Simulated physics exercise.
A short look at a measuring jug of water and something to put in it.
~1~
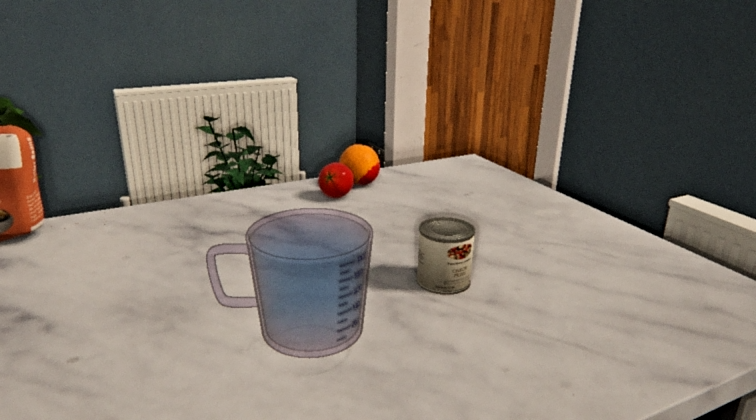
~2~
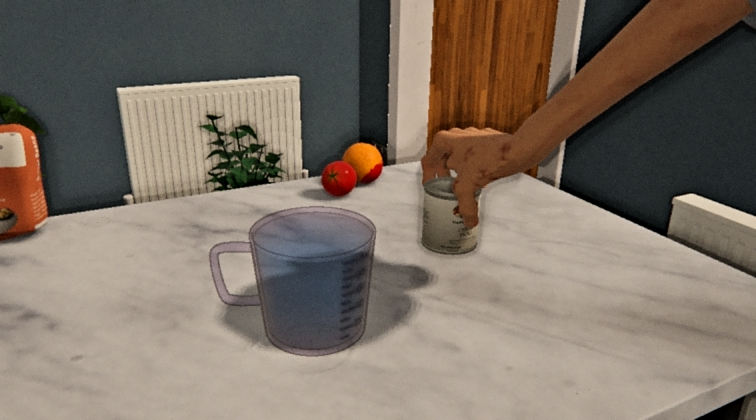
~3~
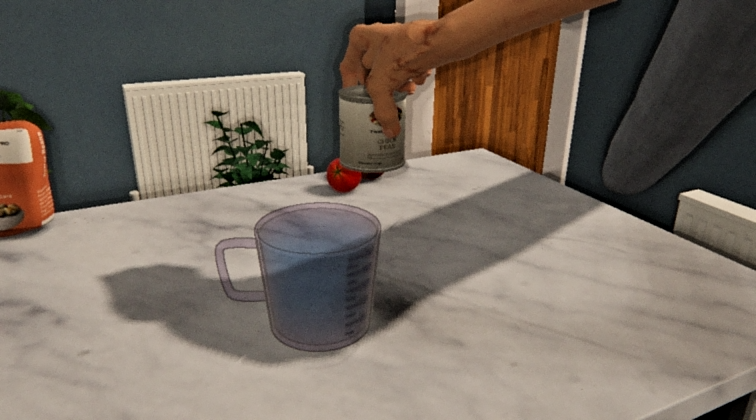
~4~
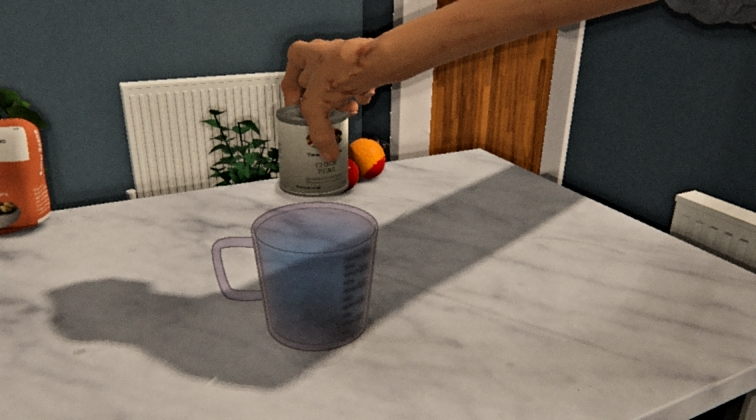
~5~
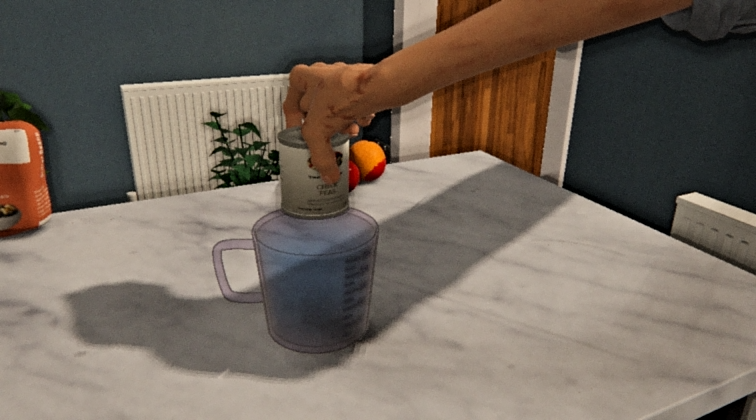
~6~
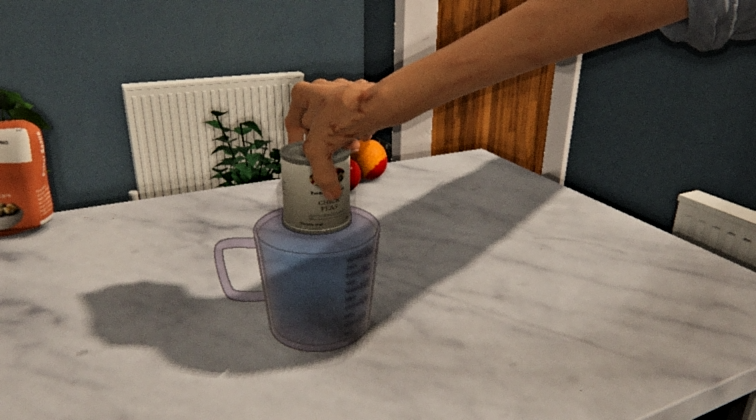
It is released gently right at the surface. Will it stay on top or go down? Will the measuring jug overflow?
Water - it goes under. Measuring jug - some spills out.
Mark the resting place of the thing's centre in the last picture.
(319, 288), roughly.
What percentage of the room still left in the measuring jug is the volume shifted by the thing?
Close to 340 %.
Next, the tin of food enters the water; the measuring jug is full to the brim; it has run over.
After that, the tin of food goes on down; the measuring jug is full to the brim; it has run over.
Finally, the tin of food has sunk; the measuring jug is full to the brim; it has run over.
